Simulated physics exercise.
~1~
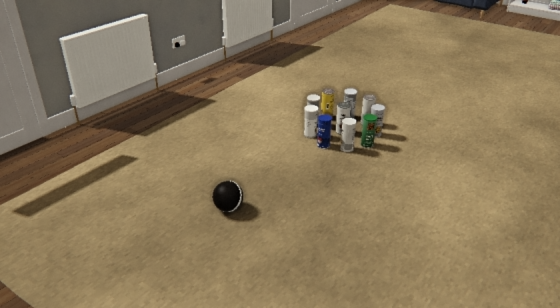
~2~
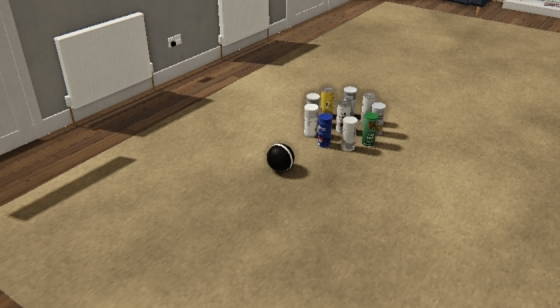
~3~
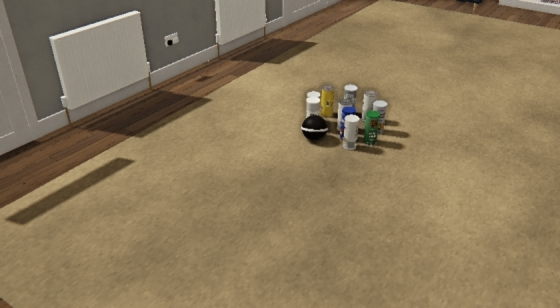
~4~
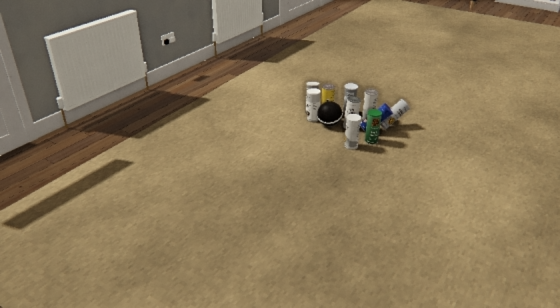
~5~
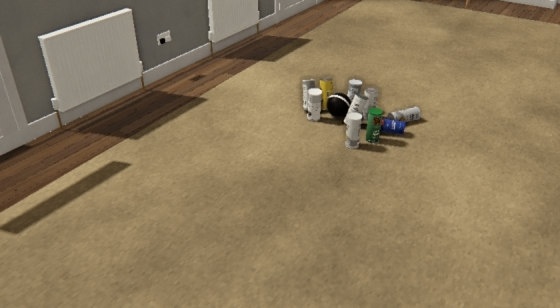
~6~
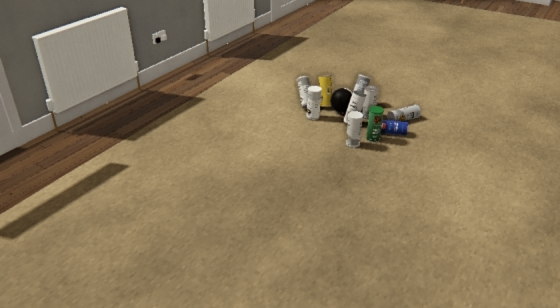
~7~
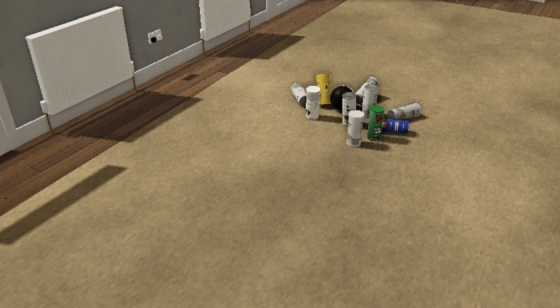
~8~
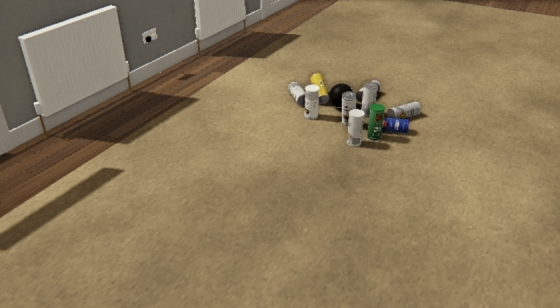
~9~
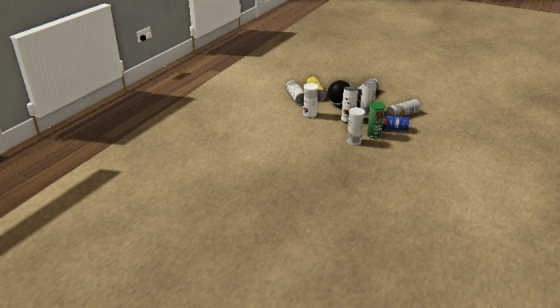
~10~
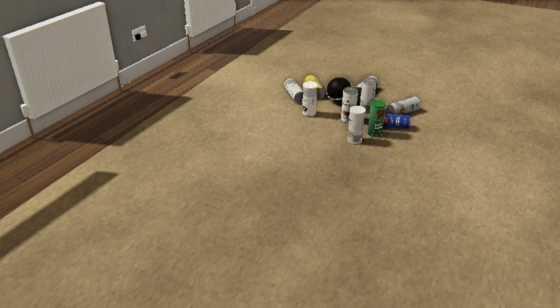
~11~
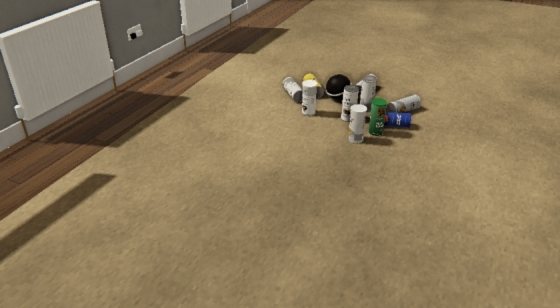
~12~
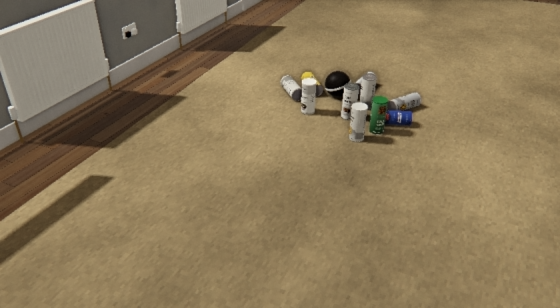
On a tan carpet in a room with white wall radiators, a black ball rolls up and right into a cluster of upright canisters, knocking over the blue one and then others, including the yellow; it ends among them, with the green and several white canisters still standing.
